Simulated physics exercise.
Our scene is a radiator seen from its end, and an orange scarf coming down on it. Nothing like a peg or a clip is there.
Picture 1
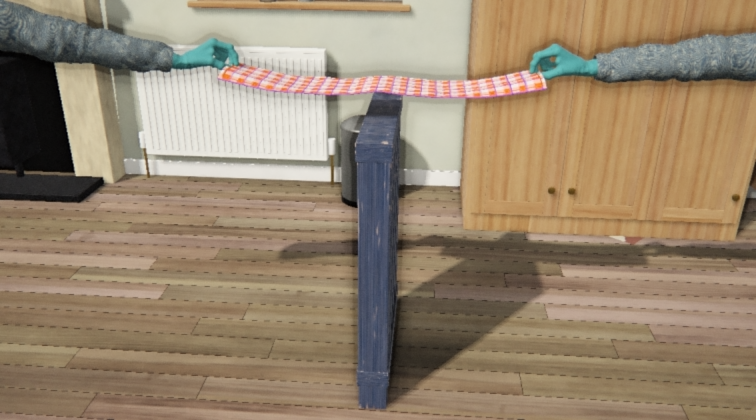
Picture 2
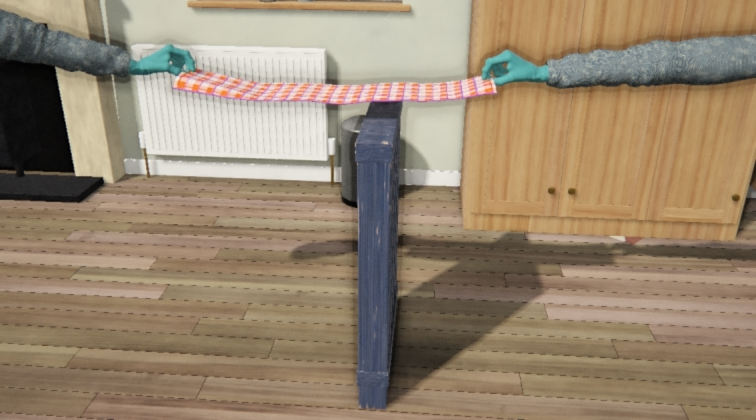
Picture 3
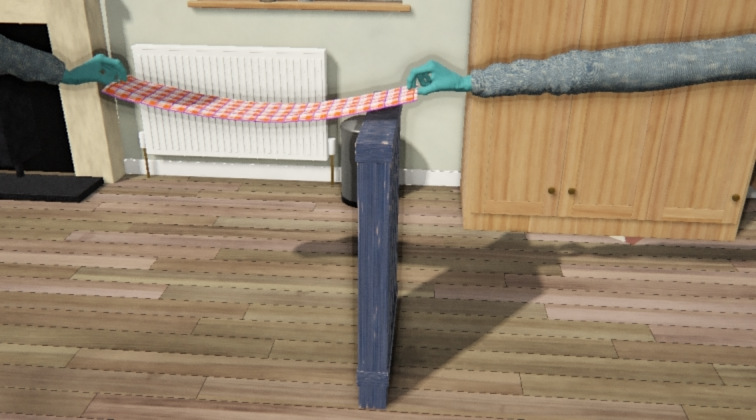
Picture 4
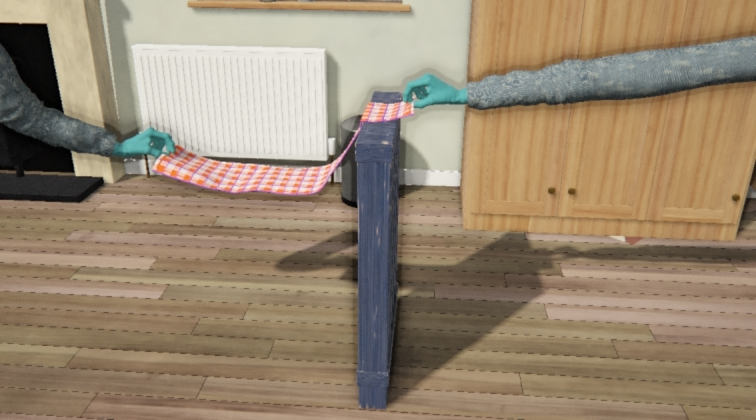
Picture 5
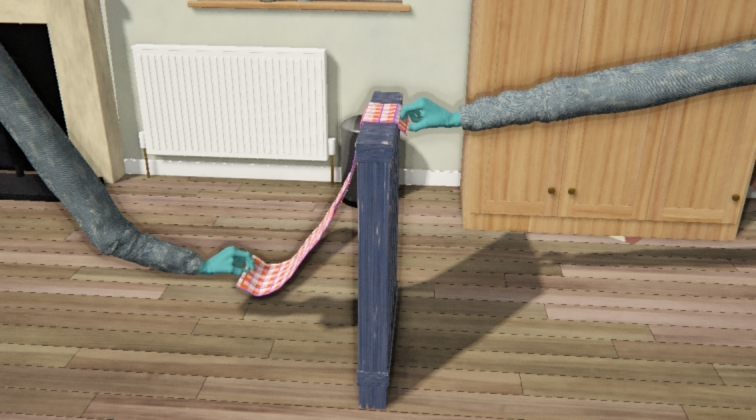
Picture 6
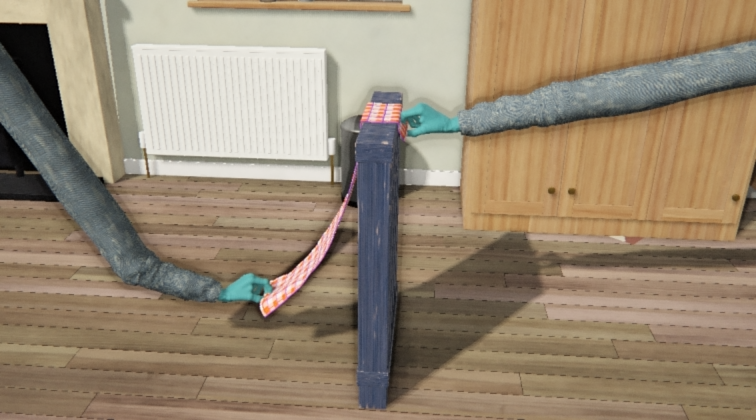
A checked orange, pink and white scarf, held at both ends by teal-gloved hands, shifts left above a narrow, dark blue upright panel. It lowers across the top, then the left hand carries its end down and inward, leaving a long stretch on the left while the right hand keeps the short end near the top.
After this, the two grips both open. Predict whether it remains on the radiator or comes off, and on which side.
I think it is going to spill over to the left.
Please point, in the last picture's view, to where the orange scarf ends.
Once everything settles, look close to (335, 358).
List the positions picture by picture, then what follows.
Left end (222, 80); right end (541, 90); top of the radiator (374, 147), in the first picture.
Left end (178, 89); right end (491, 94), in the second picture.
Left end (106, 94); right end (412, 102); top of the radiator (374, 147), in the third picture.
Left end (156, 172); right end (409, 115), in the fourth picture.
Left end (241, 288); right end (403, 132), in the fifth picture.
Left end (268, 315); right end (402, 138); far more of it on the left, in the sixth picture.
Then, 0.28 s later than the last view, scarf sliding left.
Then, 0.52 s later than the last view, scarf in a heap on the floor near (332, 345).
Finally, scarf in a heap on the floor near (335, 358). The orange scarf falls on the left side.
